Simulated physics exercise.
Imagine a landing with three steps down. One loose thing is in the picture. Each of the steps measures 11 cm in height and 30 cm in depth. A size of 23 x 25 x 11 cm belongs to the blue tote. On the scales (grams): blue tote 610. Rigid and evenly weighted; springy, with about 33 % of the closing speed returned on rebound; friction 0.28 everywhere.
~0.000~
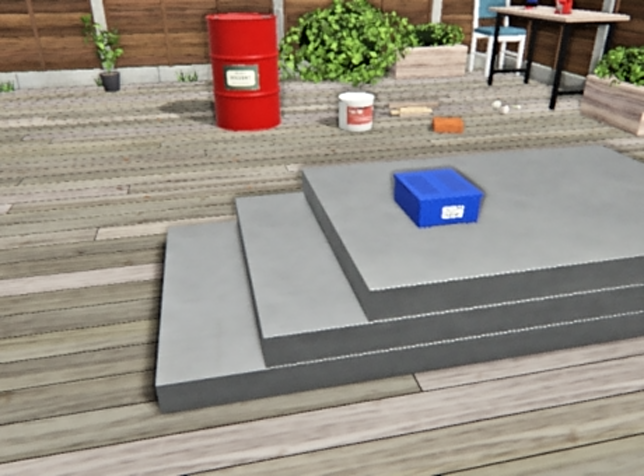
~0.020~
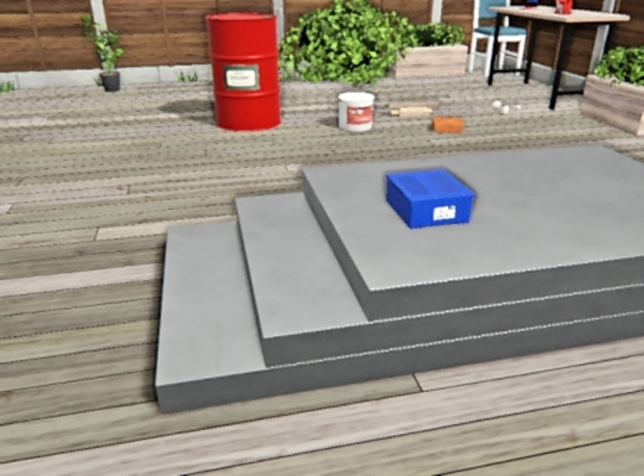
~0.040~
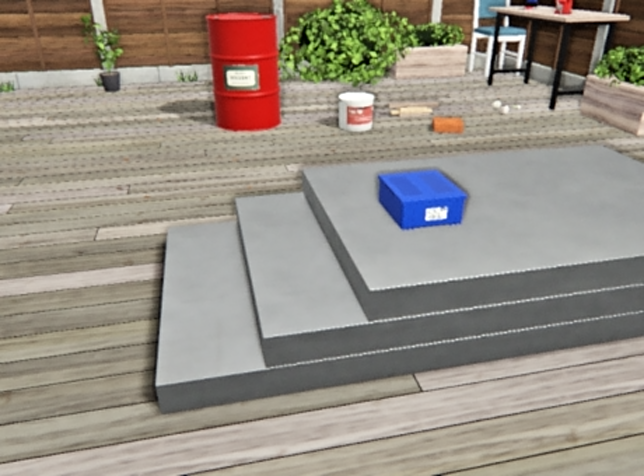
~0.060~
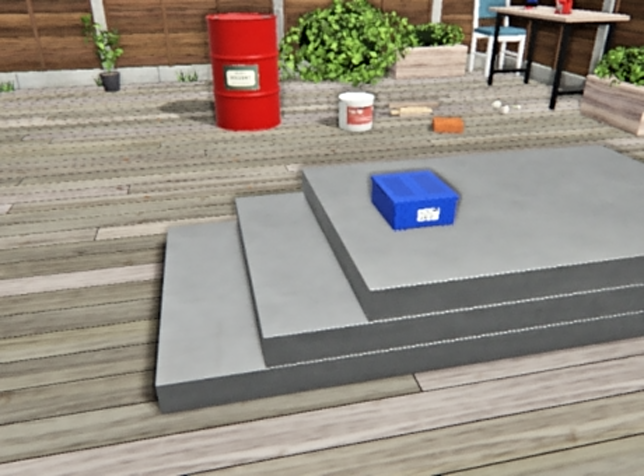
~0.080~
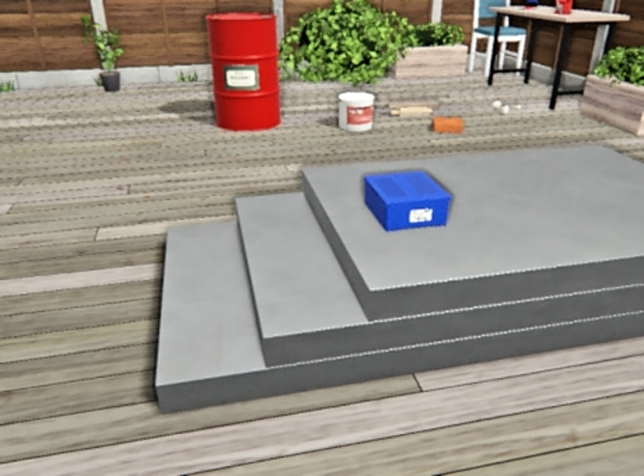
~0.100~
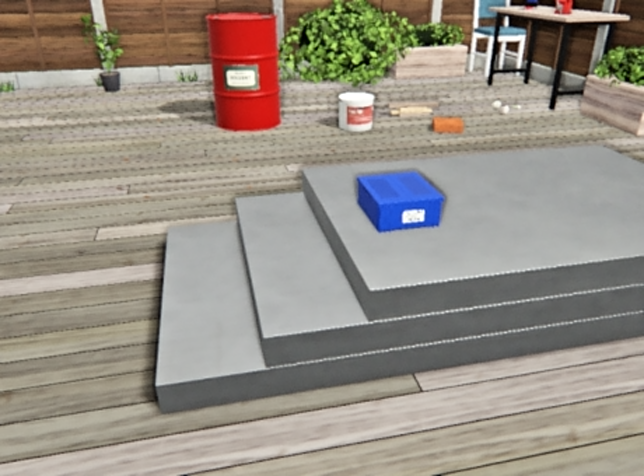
We see a blue tote on the top level of a grey stepped platform on wooden decking, with a red barrel and white bucket behind, as the tote slides a short way left toward the steps.
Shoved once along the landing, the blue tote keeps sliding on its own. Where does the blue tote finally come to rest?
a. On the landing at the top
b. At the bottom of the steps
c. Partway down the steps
(c) Partway down the steps.
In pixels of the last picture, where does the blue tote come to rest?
In the end it sits at around (310, 222).
After 0.20 s, 13 cm to the first step; blue tote near (367, 204).
After 0.40 s, 2 cm past the top edge and 0 cm lower; blue tote near (326, 208).
At rest (1.2 s), 8 cm past the top edge and 5 cm lower. Seen from the same camera at the end, blue tote near (310, 222).
